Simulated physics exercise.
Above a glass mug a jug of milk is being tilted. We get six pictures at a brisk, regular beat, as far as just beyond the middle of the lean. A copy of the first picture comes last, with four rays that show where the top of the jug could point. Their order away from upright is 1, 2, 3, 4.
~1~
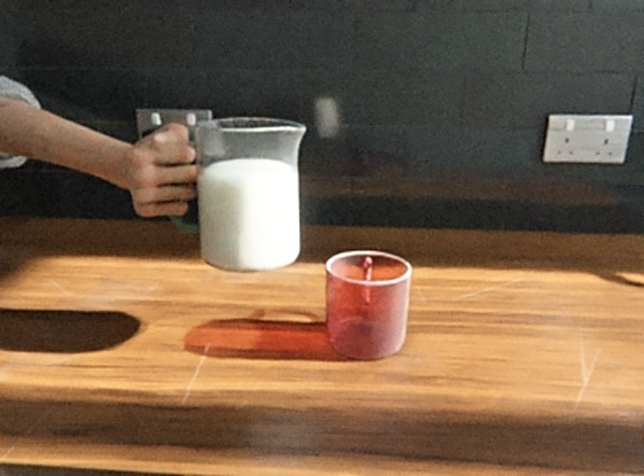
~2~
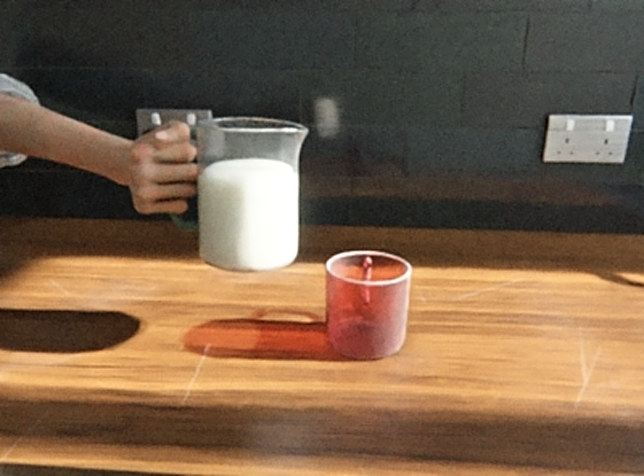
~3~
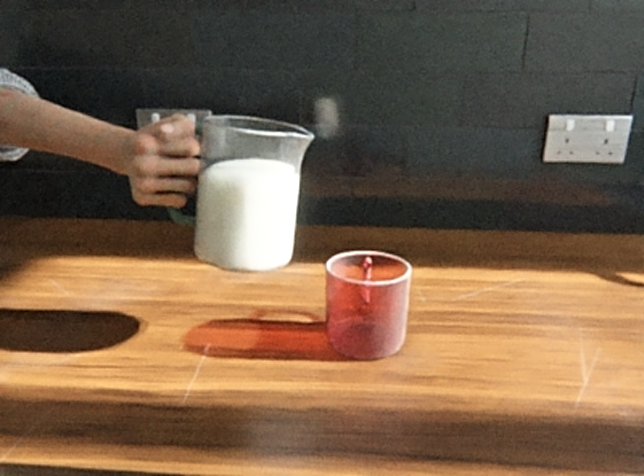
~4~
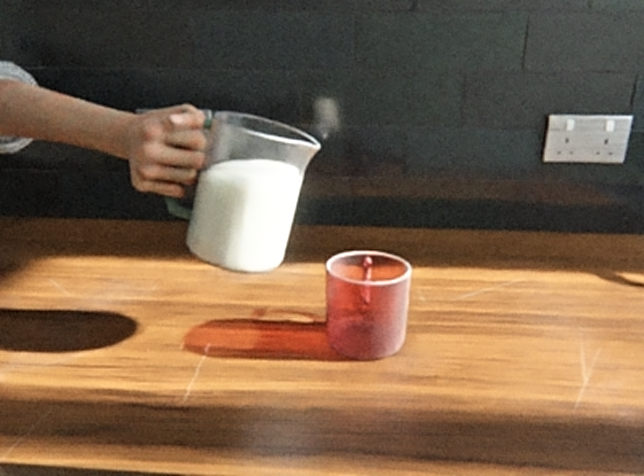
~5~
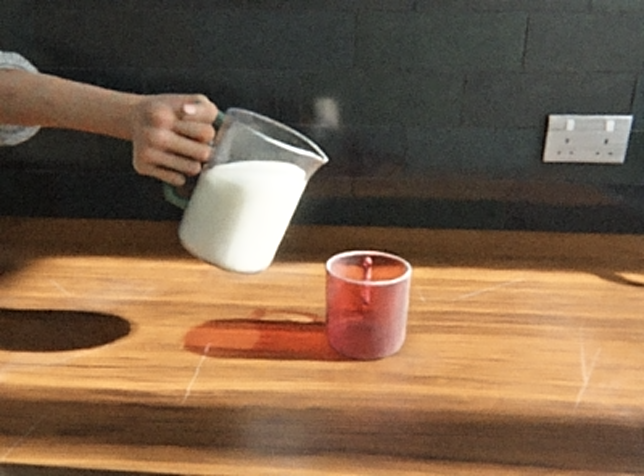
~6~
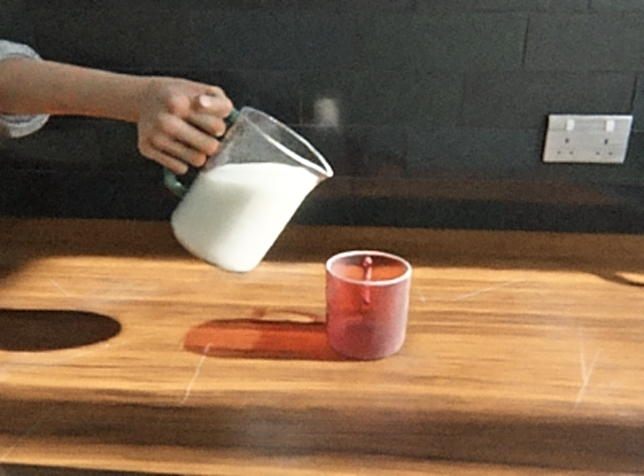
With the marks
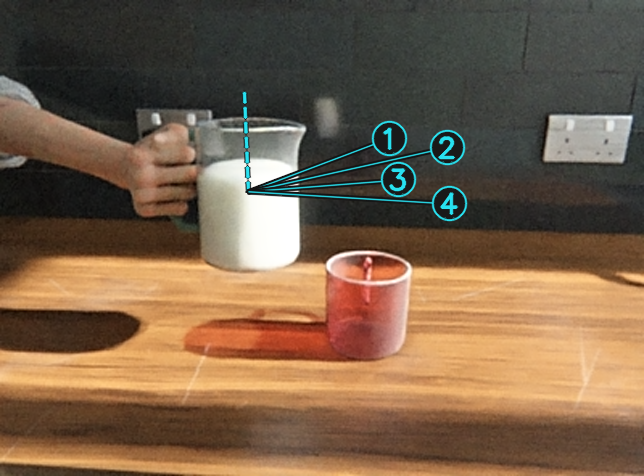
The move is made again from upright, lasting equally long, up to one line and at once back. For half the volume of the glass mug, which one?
Tilt 1.
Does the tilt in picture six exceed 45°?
No.
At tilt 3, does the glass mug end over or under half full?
Over half.
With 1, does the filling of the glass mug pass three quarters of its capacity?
No, it does not.
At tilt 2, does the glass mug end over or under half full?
Over half.
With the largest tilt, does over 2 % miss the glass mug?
Yes, it does.
On the marked copy, 1 at (373, 144); 2 at (431, 151); 3 at (381, 181); 4 at (432, 202).
If 1 is chosen, the glass mug ends with about 48 % of what it can hold.
If 2 is chosen, the glass mug ends with about 70 % of what it can hold.
If 3 is chosen, the glass mug ends with about 84 % of what it can hold; 8 % of the milk is spilt.
If 4 is chosen, the glass mug ends with about 96 % of what it can hold; 14 % of the milk is spilt.
